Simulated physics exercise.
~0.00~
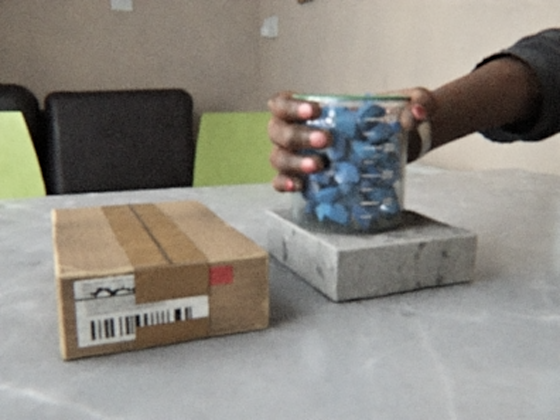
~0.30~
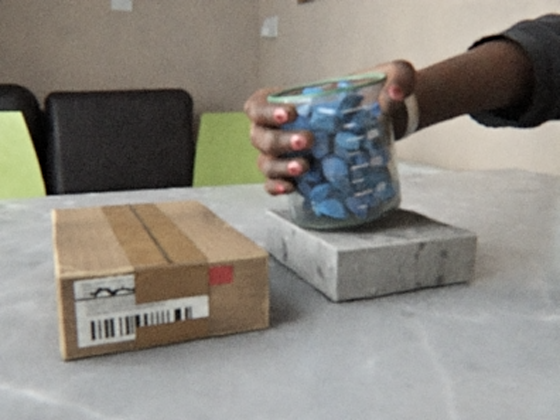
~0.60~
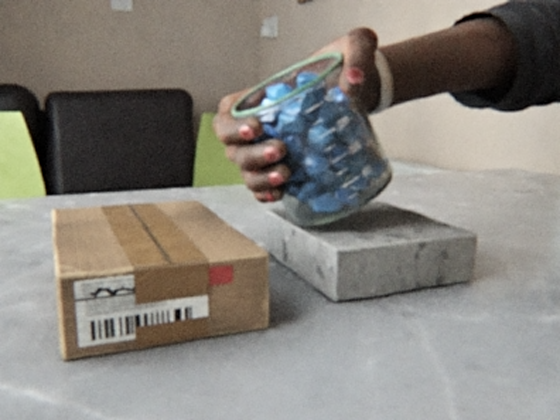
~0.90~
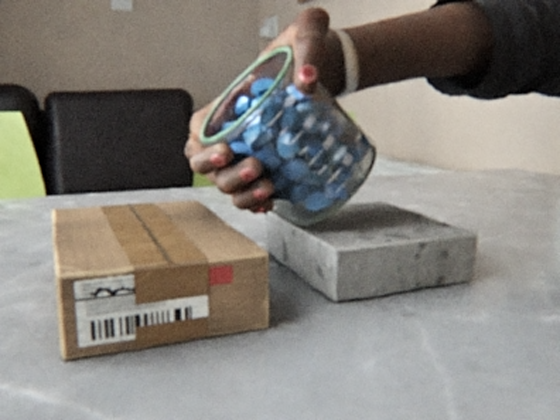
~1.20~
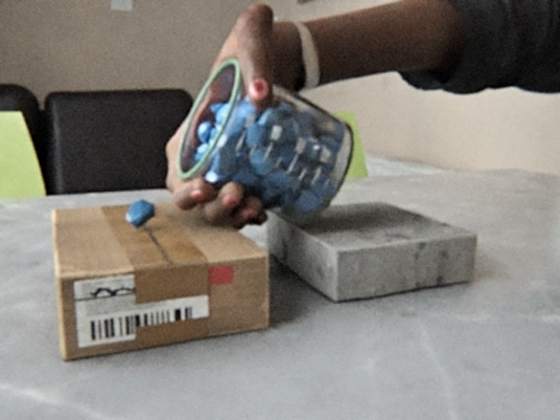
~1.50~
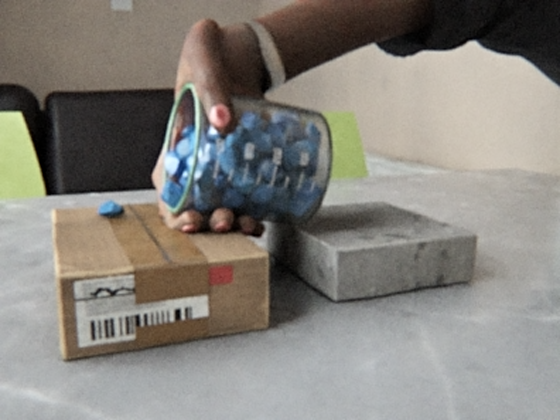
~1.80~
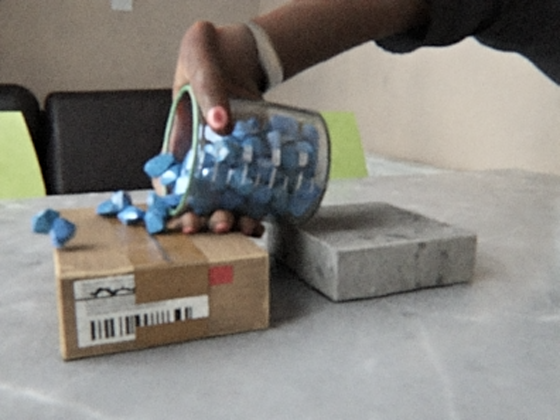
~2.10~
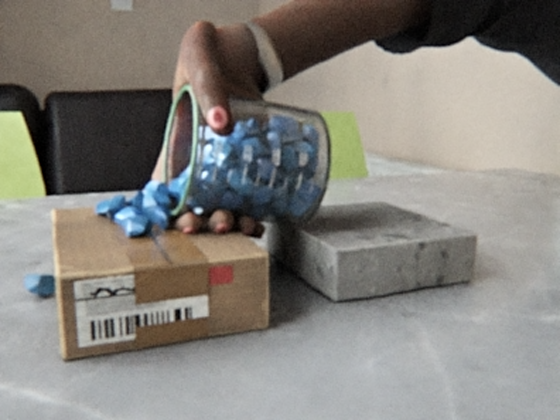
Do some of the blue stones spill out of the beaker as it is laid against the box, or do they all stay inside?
Some of the blue stones spill out onto the box and the table, though most of them remain in the beaker.
